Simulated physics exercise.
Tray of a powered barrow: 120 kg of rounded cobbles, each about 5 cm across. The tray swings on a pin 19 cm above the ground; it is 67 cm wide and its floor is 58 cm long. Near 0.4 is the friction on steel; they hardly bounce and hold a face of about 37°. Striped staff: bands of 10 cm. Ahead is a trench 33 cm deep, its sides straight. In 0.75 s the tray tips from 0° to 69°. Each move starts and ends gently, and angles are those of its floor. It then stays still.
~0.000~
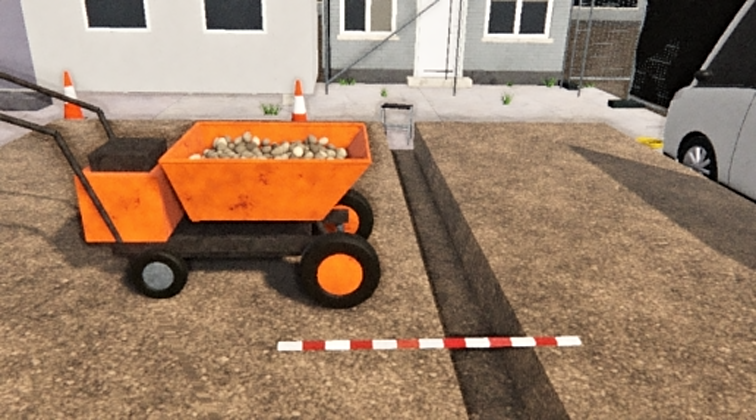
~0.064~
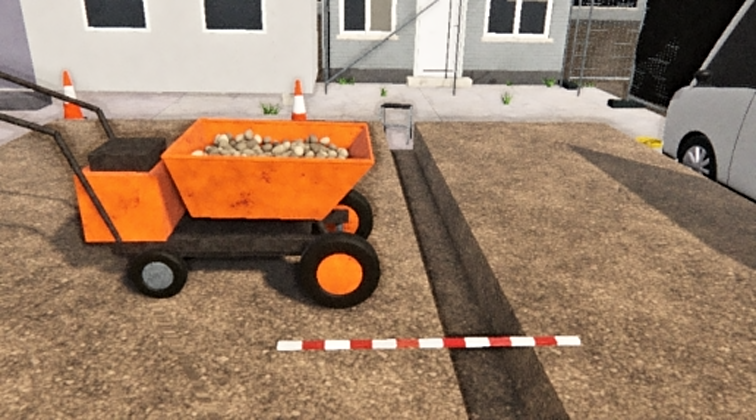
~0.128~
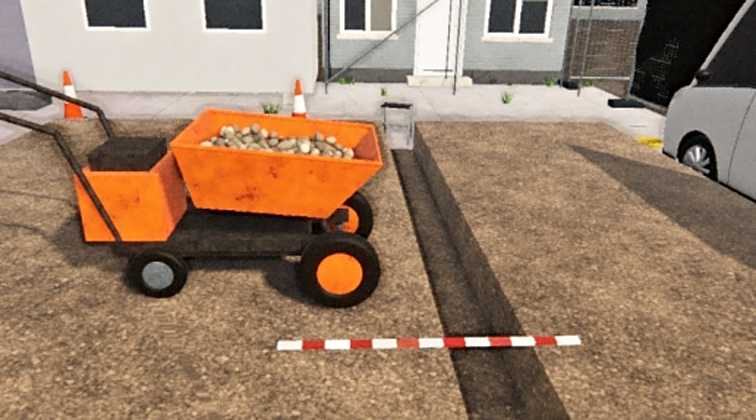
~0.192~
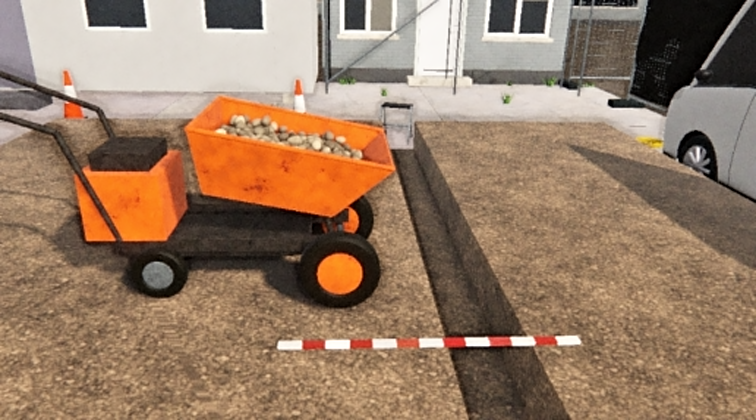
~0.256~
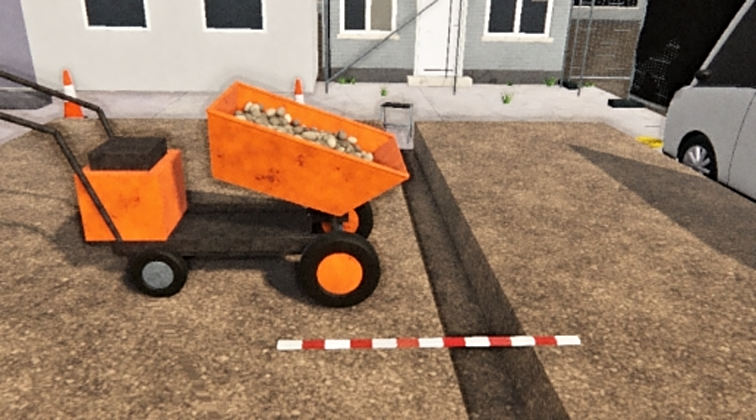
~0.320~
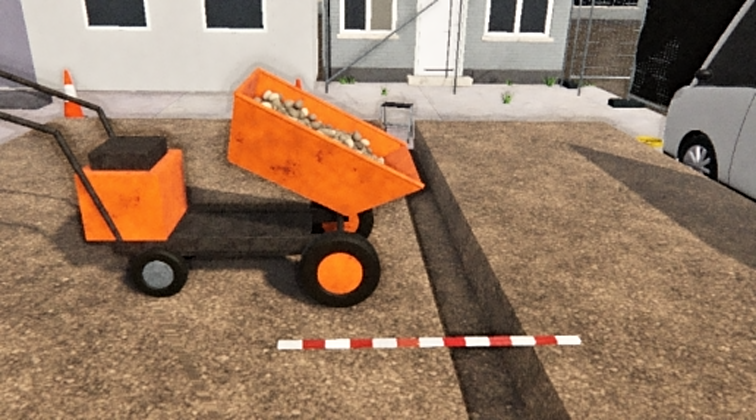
In the video, an orange powered barrow carrying a tray of rounded stones stands left of a narrow trench behind a red-and-white striped staff, and the tray gradually tilts, its rear rising while its front edge moves right and down.
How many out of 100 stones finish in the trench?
About 57 of them.
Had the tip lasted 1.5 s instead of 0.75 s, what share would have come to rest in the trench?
I'd put it at some 75 in a hundred.
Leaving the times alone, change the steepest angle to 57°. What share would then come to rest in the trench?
Around 35 per cent would finish in the trench.
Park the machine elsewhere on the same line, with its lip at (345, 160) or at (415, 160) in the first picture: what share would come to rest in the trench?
Roughly 80 in a hundred from the first, 20 in a hundred from the second.
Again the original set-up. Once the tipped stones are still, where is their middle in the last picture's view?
Around (487, 306).
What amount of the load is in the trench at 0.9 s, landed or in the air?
Some 20 per cent.
After 0.6 s the floor is at 58°; 100 % in the tray; the foremost stones are at (428, 205).
After 0.9 s the floor is at 69°; 75 % in the tray, 22 % in the trench, 4 % past the trench; the foremost stones are at (513, 267).
After 1.2 s the floor is at 69°; 23 % in the tray, 33 % in the trench, 43 % past the trench; the foremost stones are at (639, 272).
After 3.2 s the floor is at 69°; 0 % in the tray, 57 % in the trench, 43 % past the trench; the foremost stones are past the picture's edge.
